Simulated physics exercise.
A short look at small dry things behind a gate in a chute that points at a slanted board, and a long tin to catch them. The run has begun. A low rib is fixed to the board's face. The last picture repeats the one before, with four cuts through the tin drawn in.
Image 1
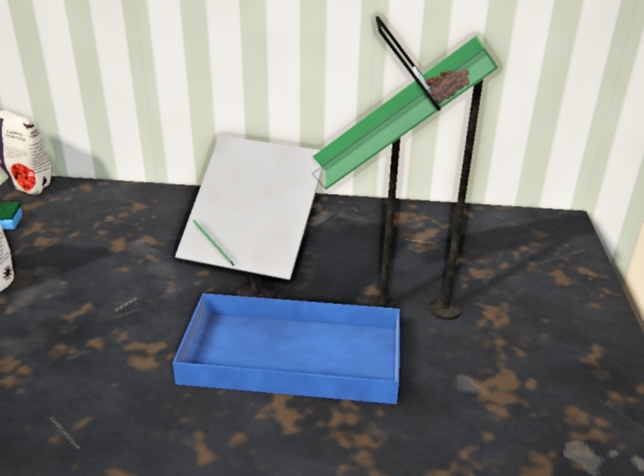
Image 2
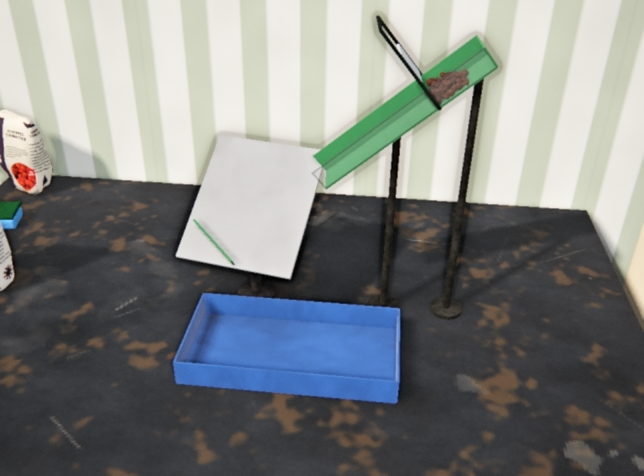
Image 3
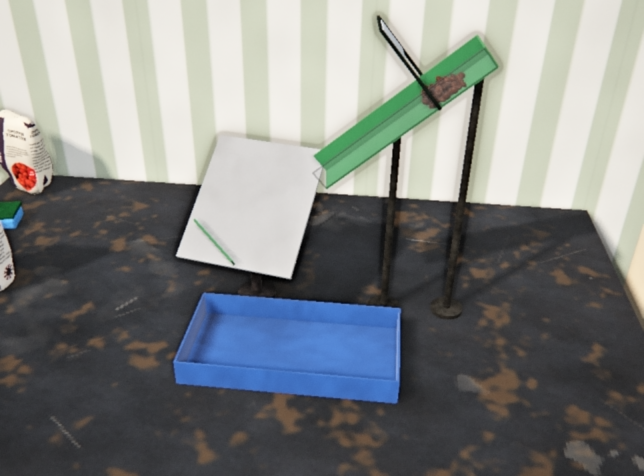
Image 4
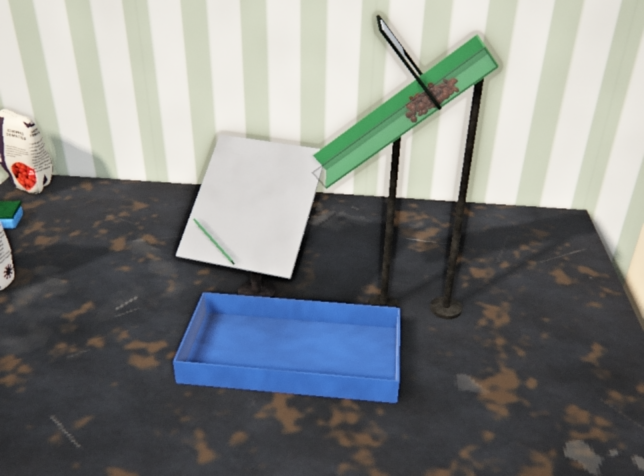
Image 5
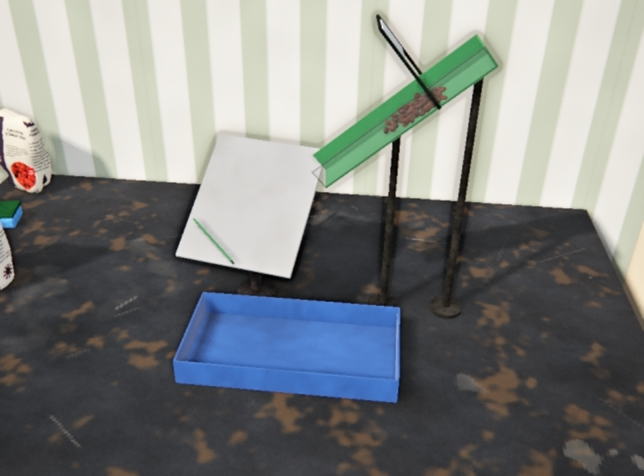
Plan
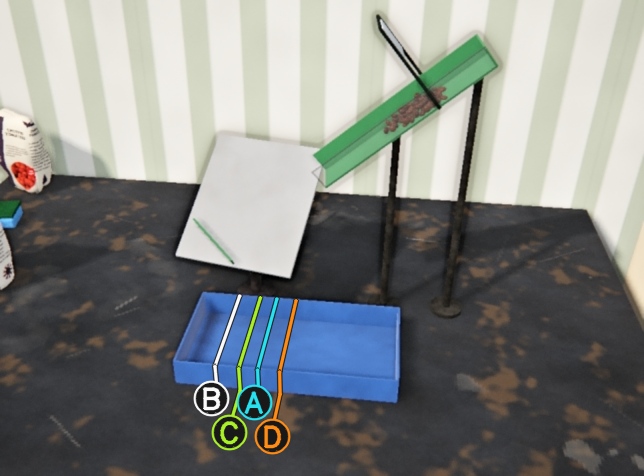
Small brown pieces sliding slowly down a sloping green chute, past a dark gate, above a tilted white board and empty blue tray.
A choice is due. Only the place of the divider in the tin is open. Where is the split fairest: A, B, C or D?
Choose B.
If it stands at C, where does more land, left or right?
More lands on the left.
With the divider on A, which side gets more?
More lands on the left.
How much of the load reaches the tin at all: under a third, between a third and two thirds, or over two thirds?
About that: Over two thirds.
On the marked copy, line A crosses the front rim at (257, 369); line B crosses the front rim at (215, 365); line C crosses the front rim at (238, 367); line D crosses the front rim at (279, 370).
With A, of what is caught, every piece on the left of the divider, not one piece on the right.
With B, of what is caught, roughly a third on the left of the divider, roughly two thirds on the right.
With C, of what is caught, almost all on the left of the divider, just a few on the right.
With D, of what is caught, every piece on the left of the divider, not one piece on the right.
